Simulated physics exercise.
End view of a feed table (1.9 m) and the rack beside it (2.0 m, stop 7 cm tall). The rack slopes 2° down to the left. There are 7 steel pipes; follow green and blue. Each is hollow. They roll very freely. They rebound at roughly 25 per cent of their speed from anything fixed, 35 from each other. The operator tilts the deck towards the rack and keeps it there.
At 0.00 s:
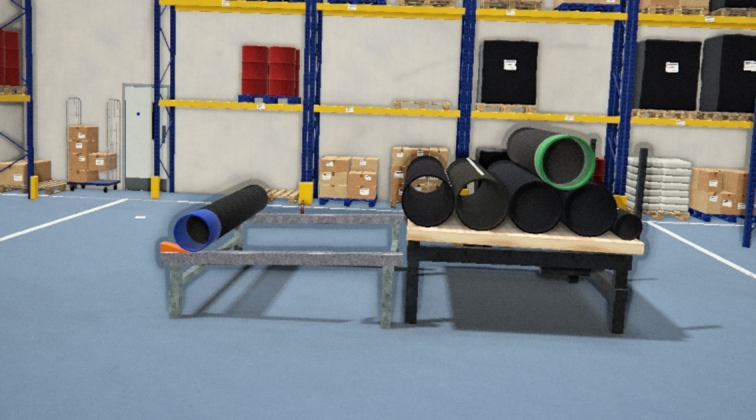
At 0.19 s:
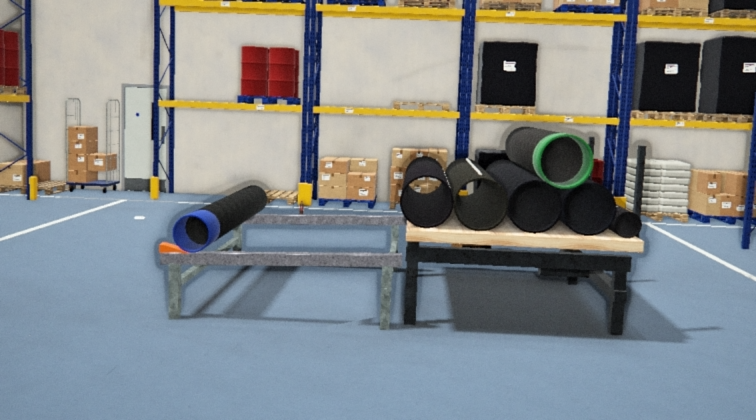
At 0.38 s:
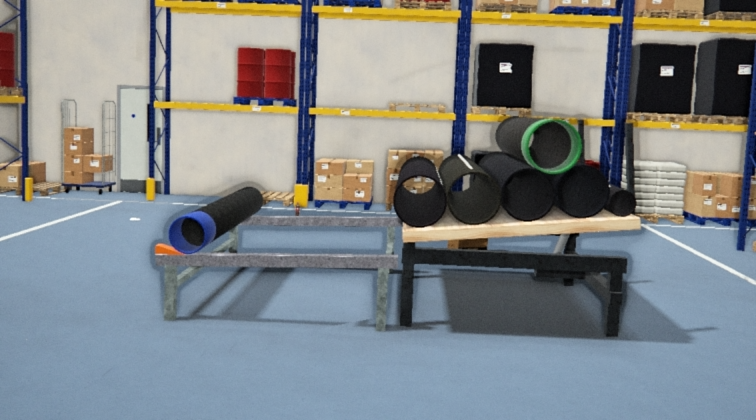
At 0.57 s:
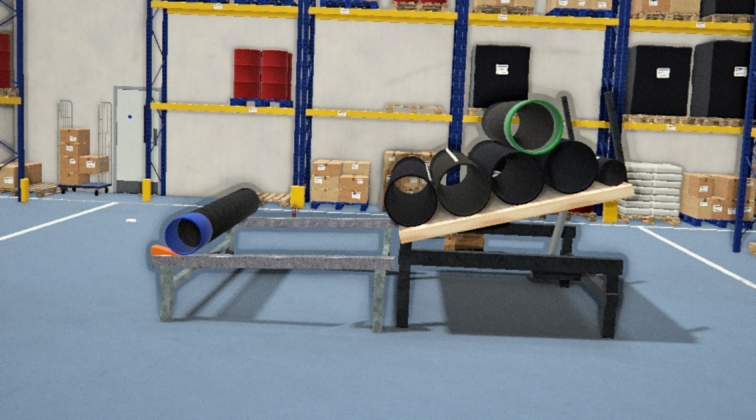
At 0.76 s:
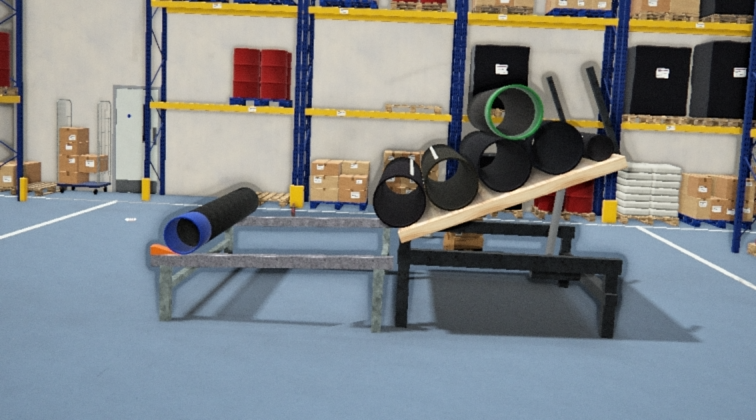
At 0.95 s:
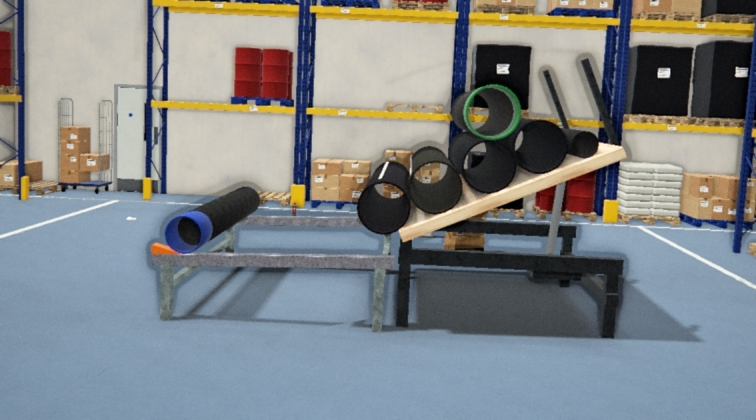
The clip shows black pipes, one with a green rim, on a wooden deck beside a metal rack holding a blue-rimmed pipe; the deck tilts down toward the rack, and the pipes on it shift leftward along the slope.
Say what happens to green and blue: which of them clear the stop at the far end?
Green clears the end stop. Blue clears the end stop.
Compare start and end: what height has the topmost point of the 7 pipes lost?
Roughly 65 cm.
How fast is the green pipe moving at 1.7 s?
Near 2.5 m/s.
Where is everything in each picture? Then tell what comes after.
Green at (568, 163), blue at (192, 233); deck tilted 1° back; stop top at (162, 245), in the first picture.
Green at (566, 162), blue at (191, 234); deck level, in the second picture.
Green at (554, 147), blue at (187, 236); deck tilted 6° to the rack, in the third picture.
Green at (536, 127), blue at (183, 237); deck tilted 14° to the rack, in the fourth picture.
Green at (516, 112), blue at (182, 236); deck tilted 22° to the rack, in the fifth picture.
Green at (493, 112), blue at (183, 235); deck tilted 24° to the rack, in the sixth picture.
After 1.7 s, green is in the air, 135 cm from the rack's far end, rolling left; blue is on the rack, 30 cm from the rack's far end; 0 lost over the end.
After 2.7 s, green is over the stop and falling; blue is beyond the stop, on the ground; 2 lost over the end.
At rest (8.4 s), green is over the stop, on the ground; blue is over the stop, on the ground; 4 lost over the end.
